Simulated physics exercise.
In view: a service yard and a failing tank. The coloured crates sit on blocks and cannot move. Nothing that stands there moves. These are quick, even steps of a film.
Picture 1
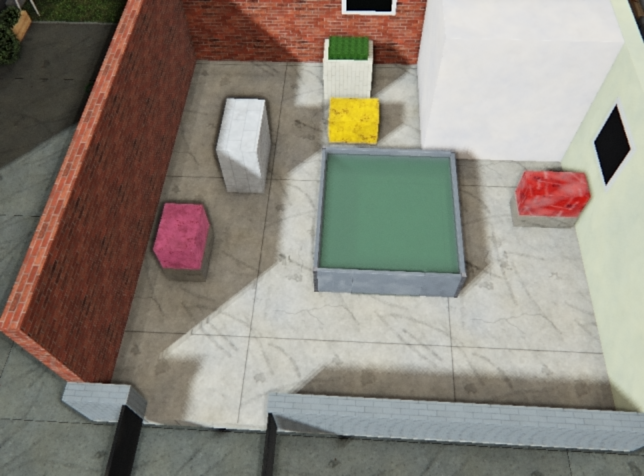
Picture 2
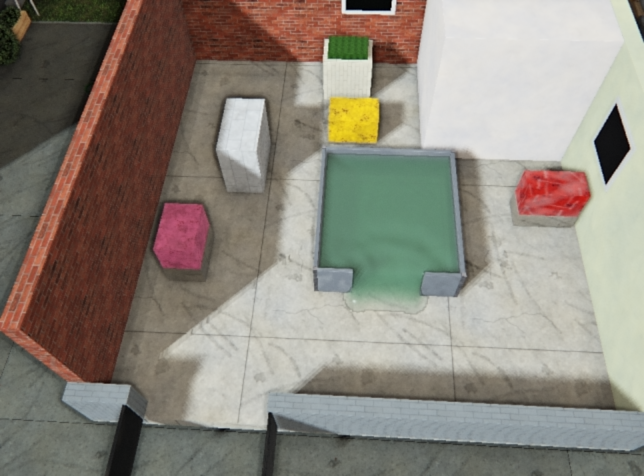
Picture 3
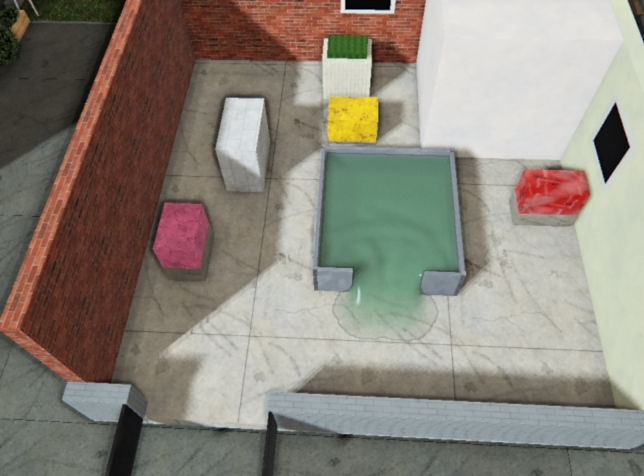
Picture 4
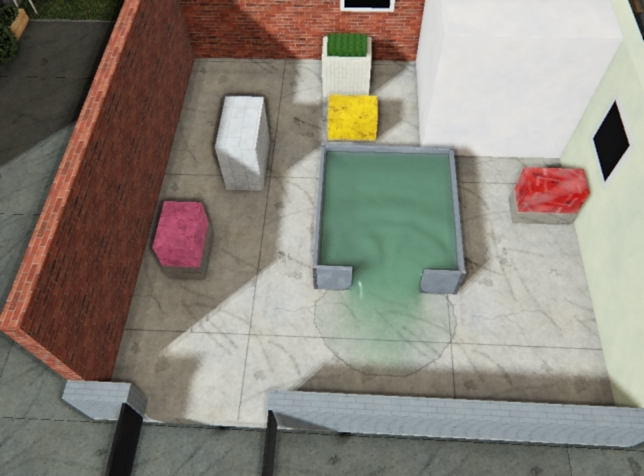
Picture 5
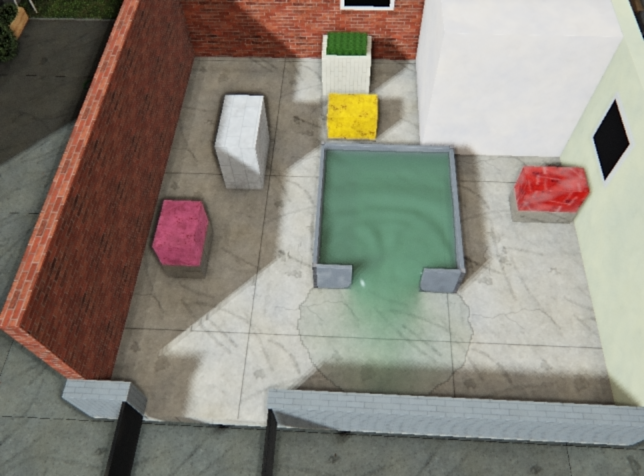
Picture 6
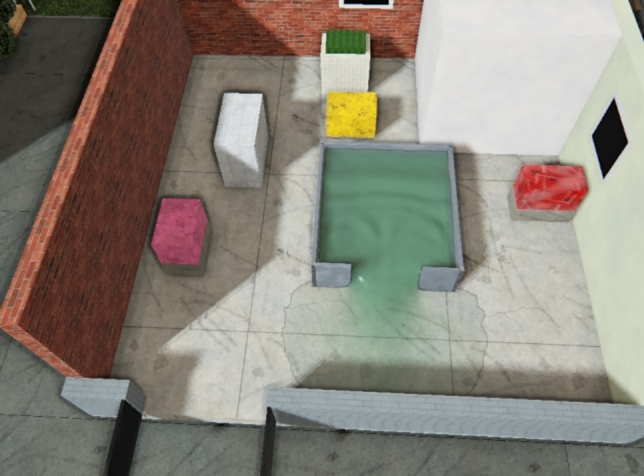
Green water pours through a gap in the tank's front wall and spreads across the paving.
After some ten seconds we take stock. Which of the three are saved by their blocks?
In the end: The yellow crate stays dry; the pink crate stays dry; the red crate stays dry.
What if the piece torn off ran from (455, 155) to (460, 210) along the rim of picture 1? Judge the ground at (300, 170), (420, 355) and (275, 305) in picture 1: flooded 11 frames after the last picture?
As listed: Not flooded, not flooded, dry.
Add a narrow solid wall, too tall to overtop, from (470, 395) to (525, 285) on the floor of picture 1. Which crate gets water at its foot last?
That is the crate marked yellow.
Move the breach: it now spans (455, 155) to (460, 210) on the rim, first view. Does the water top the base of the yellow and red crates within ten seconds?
Then: The yellow crate is soaked; the red crate is soaked.
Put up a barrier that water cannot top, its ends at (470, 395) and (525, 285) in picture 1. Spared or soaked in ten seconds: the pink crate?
One by one: Pink remains dry.
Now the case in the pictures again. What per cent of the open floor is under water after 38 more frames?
Close to 65 %.
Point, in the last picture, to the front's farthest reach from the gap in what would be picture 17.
At about (107, 394).
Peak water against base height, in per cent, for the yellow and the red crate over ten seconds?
About 60 and 60 per cent.
A moment on, water covers 15 % of the floor; the yellow crate not reached, the pink crate not reached, the red crate not reached.
Next, water covers 25 % of the floor; the yellow crate not reached, the pink crate not reached, the red crate not reached.
Then, water covers 40 % of the floor; the yellow crate not reached, the pink crate water round its plinth, the red crate water round its plinth.
Later, water covers 65 % of the floor; the yellow crate not reached, the pink crate water round its plinth, the red crate water round its plinth.
In the end, water covers 90 % of the floor; the yellow crate stayed above the water, the pink crate stayed above the water, the red crate stayed above the water.
